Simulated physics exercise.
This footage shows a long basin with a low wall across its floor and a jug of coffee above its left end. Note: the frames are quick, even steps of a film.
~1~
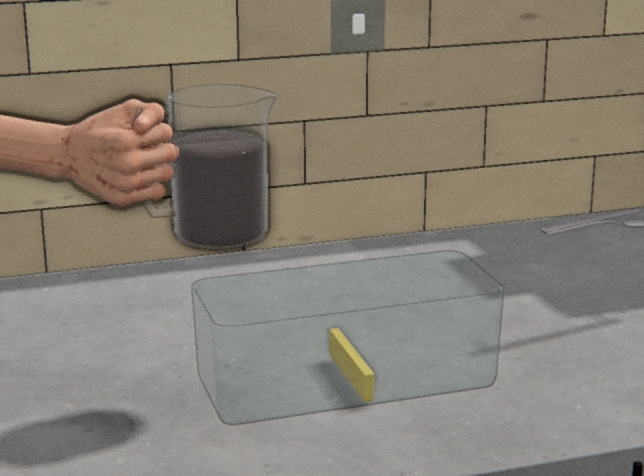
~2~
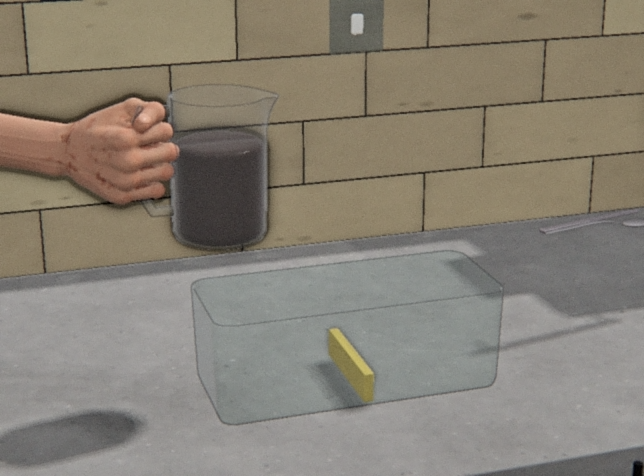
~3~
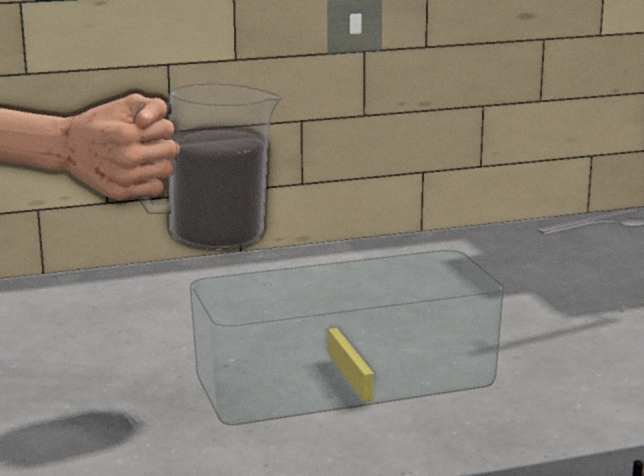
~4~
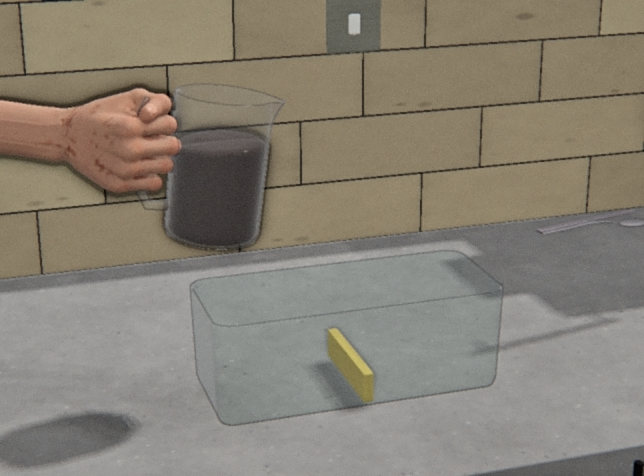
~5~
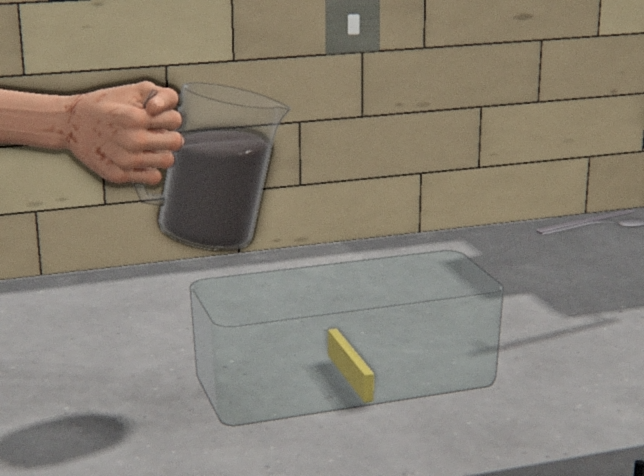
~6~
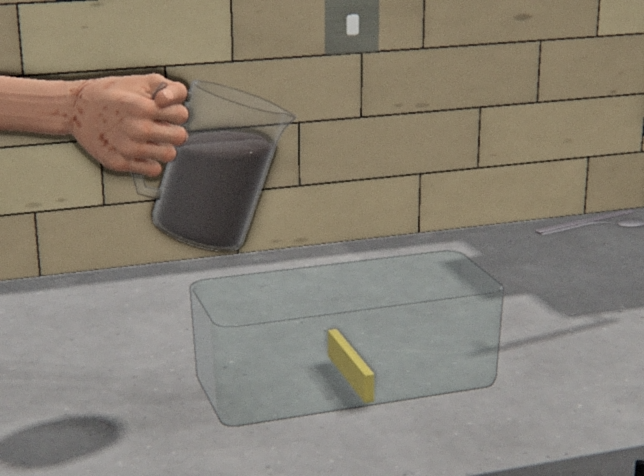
A hand held a glass jug of dark coffee above the left end of a long clear basin with a low yellow wall across its floor, then slowly tilted the jug to the right.
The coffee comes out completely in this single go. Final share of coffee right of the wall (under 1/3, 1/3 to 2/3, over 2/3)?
I'd put the amount right of the wall over the two-thirds mark.
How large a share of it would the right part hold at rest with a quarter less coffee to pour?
About 70 %.
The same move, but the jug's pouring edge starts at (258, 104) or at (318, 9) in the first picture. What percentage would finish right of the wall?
Near 30 per cent for the first start, near 80 per cent for the second.
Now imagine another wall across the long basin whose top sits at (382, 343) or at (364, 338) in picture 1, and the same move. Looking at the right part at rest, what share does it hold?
Well, it's close to 5 per cent for the first one, then 35 per cent for the other.
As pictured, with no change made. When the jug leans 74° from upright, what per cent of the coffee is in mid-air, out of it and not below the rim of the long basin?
About 5 %.
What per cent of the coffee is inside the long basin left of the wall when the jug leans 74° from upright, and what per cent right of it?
Left part close to 0 in a hundred, right part close to 0.
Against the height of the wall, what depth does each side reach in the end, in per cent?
The left side ends up close to 20, the right side close to 80.
A moment on, the jug is tipped part way and 93 per cent is still to pour, 0 is left of the wall and 0 right of it.
Next, the jug is tipped right over and 43 per cent is still to pour, 3 is left of the wall and 31 right of it.
Then the jug is tipped right over and 7 per cent is still to pour, 13 is left of the wall and 74 right of it.
Later the jug is tipped right over and 0 per cent is still to pour, 21 is left of the wall and 78 right of it.
Finally, 25 per cent lies left of the wall, 74 right of it and 1 outside.
